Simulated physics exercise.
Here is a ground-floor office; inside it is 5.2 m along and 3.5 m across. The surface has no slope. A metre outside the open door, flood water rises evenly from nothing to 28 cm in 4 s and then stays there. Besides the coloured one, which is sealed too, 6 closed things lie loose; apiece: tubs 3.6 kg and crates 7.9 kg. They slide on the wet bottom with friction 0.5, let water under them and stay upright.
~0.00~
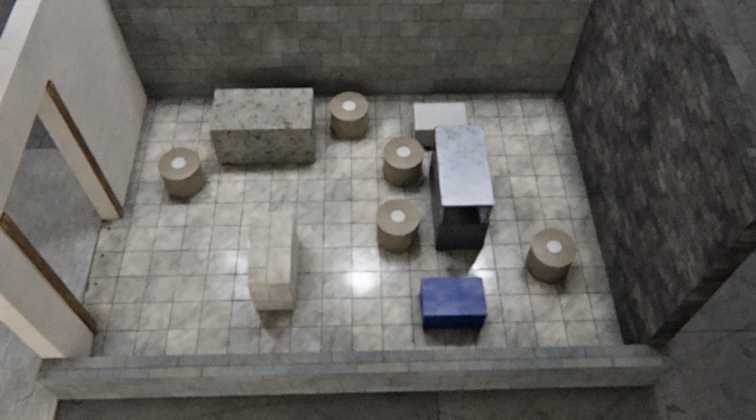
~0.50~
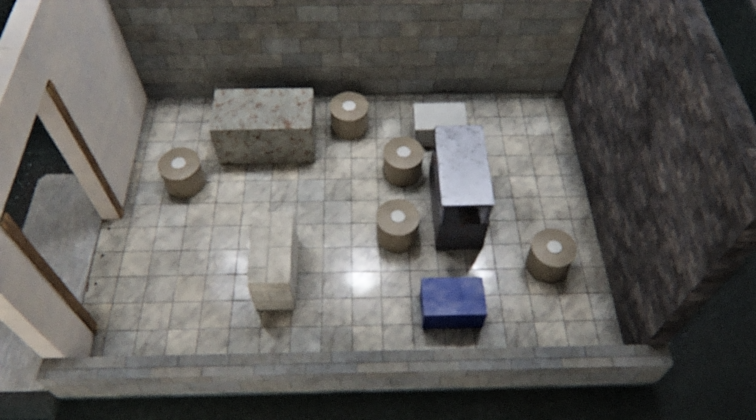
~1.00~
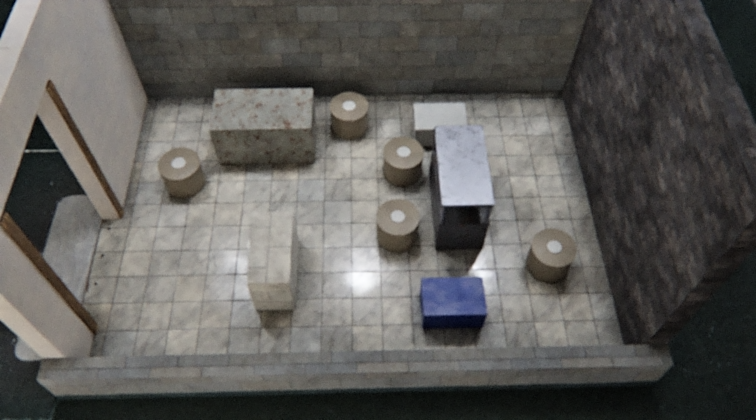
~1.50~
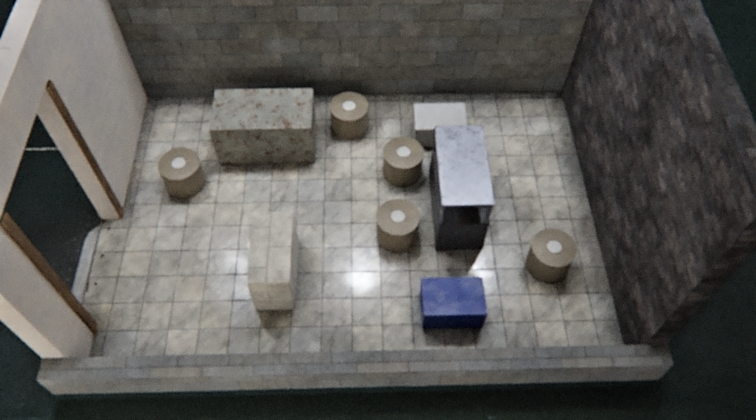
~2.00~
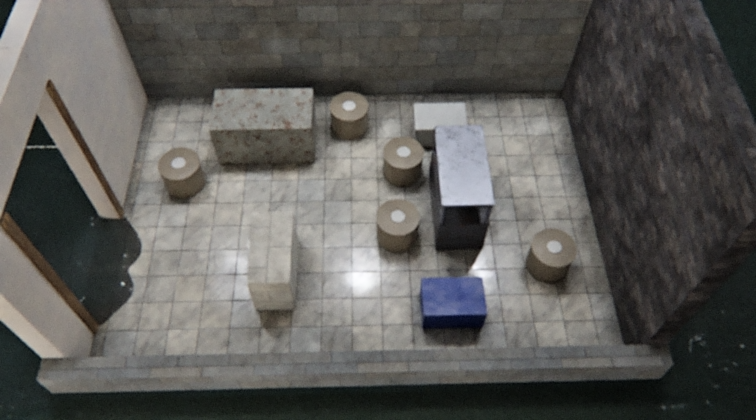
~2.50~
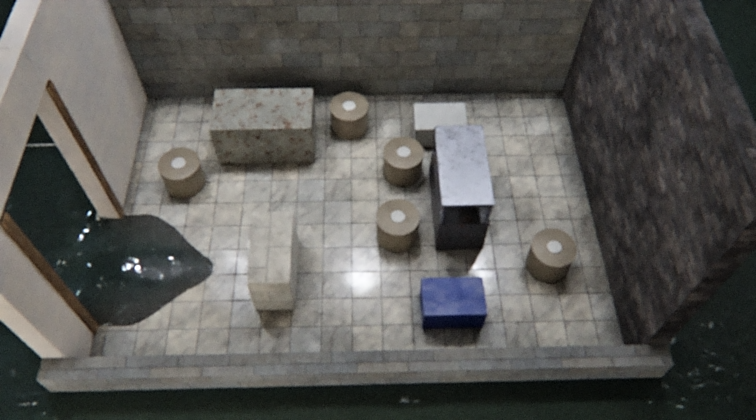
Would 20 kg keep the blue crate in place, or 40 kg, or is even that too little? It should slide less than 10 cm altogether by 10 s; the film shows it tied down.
Verdict: Only the larger load is enough.
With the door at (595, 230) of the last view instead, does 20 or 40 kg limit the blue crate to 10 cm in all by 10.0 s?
Then neither load is enough.
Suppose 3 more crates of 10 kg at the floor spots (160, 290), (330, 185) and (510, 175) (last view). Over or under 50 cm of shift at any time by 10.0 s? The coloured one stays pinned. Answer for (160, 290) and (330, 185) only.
In that order: Past it, over.
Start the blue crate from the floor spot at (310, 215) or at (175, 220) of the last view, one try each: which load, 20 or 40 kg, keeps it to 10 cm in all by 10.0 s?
In that order: Neither is enough; neither holds.
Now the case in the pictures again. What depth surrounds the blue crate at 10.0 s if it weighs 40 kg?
Roughly 12 cm.
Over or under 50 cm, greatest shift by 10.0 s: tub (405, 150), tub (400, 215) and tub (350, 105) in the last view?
In turn: Over, over, less.
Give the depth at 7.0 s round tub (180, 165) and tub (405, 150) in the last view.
Roughly 2 and 4 cm.
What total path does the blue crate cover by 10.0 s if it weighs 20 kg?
Some 120 cm in all.
After 3.5 s the blue crate would be 0 cm from its start with 20 kg and 0 cm from its start with 40 kg; 0 cm of water round it then.
After 4.5 s the blue crate would be 0 cm from its start with 20 kg and 0 cm from its start with 40 kg; 0 cm of water round it then.
After 7.0 s the blue crate would be 17 cm from its start with 20 kg and 0 cm from its start with 40 kg; 6 cm of water round it then.
After 10.0 s the blue crate would be 112 cm from its start with 20 kg and 0 cm from its start with 40 kg; 12 cm of water round it then.
